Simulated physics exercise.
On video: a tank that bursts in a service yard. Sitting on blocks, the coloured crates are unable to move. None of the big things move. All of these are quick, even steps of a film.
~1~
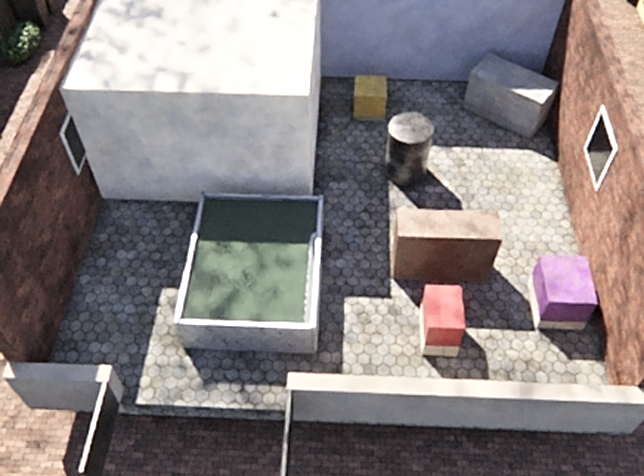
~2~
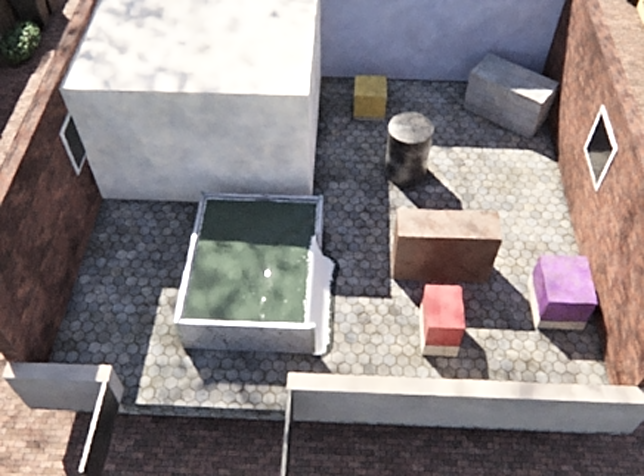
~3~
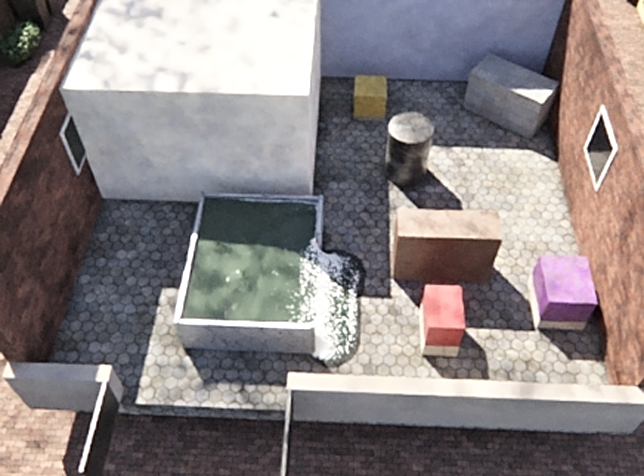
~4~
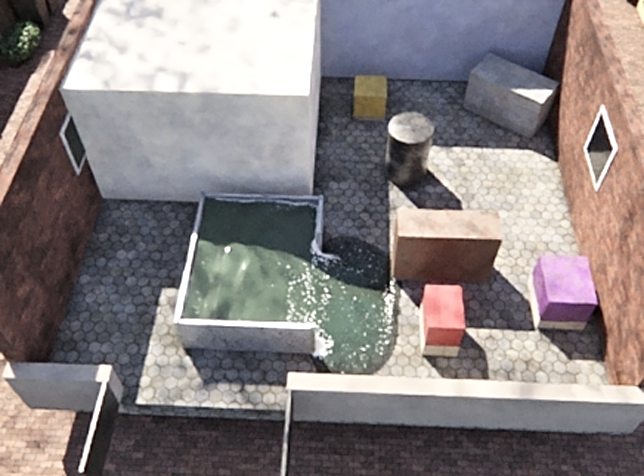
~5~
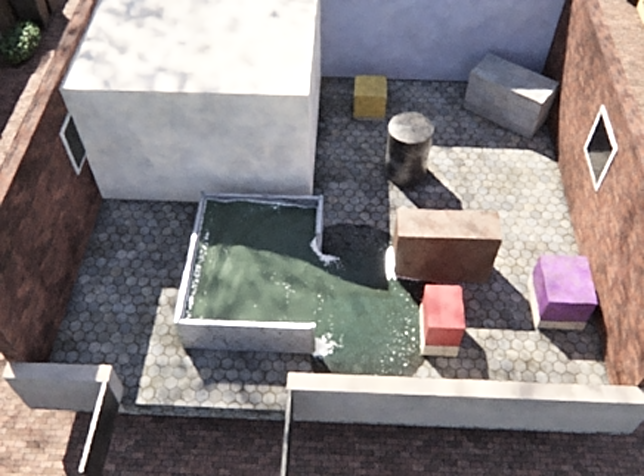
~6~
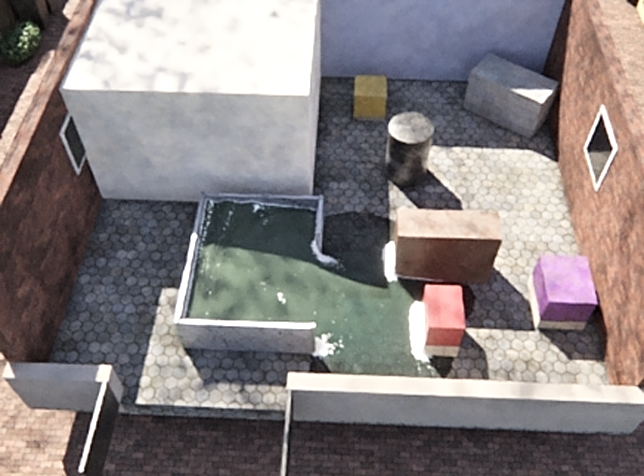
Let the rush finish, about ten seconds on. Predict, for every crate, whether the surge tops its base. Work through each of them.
My prediction: The yellow crate gets topped; the red crate gets topped; the purple crate gets topped.
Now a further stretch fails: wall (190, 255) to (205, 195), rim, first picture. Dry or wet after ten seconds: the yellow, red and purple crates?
Going through them, the yellow crate is never reached, the red crate is never reached and the purple crate is never reached.
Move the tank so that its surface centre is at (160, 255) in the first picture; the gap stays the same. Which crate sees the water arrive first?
First comes the red one.
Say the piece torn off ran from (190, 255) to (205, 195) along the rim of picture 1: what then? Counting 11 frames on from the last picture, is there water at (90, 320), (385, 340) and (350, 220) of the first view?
In order: Swamped, spared, spared.
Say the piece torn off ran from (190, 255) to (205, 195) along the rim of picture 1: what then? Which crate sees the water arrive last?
The one in yellow.
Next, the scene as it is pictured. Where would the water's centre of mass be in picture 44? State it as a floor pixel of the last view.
Around pixel (412, 266) of the last picture.
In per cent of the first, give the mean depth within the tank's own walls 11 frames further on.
I make it 42 per cent.
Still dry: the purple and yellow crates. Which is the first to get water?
Simply the purple-painted one.
A moment on, water covers 20 % of the floor; the yellow crate not reached, the red crate water round its plinth, the purple crate water round its plinth.
Next, water covers 40 % of the floor; the yellow crate not reached, the red crate water round its plinth, the purple crate water round its plinth.
Then, water covers 60 % of the floor; the yellow crate water round its plinth, the red crate water round its plinth, the purple crate water round its plinth.
Later, water covers 80 % of the floor; the yellow crate water round its plinth, the red crate water round its plinth, the purple crate water round its plinth.
In the end, water covers 95 % of the floor; the yellow crate was topped, the red crate was topped, the purple crate was topped.
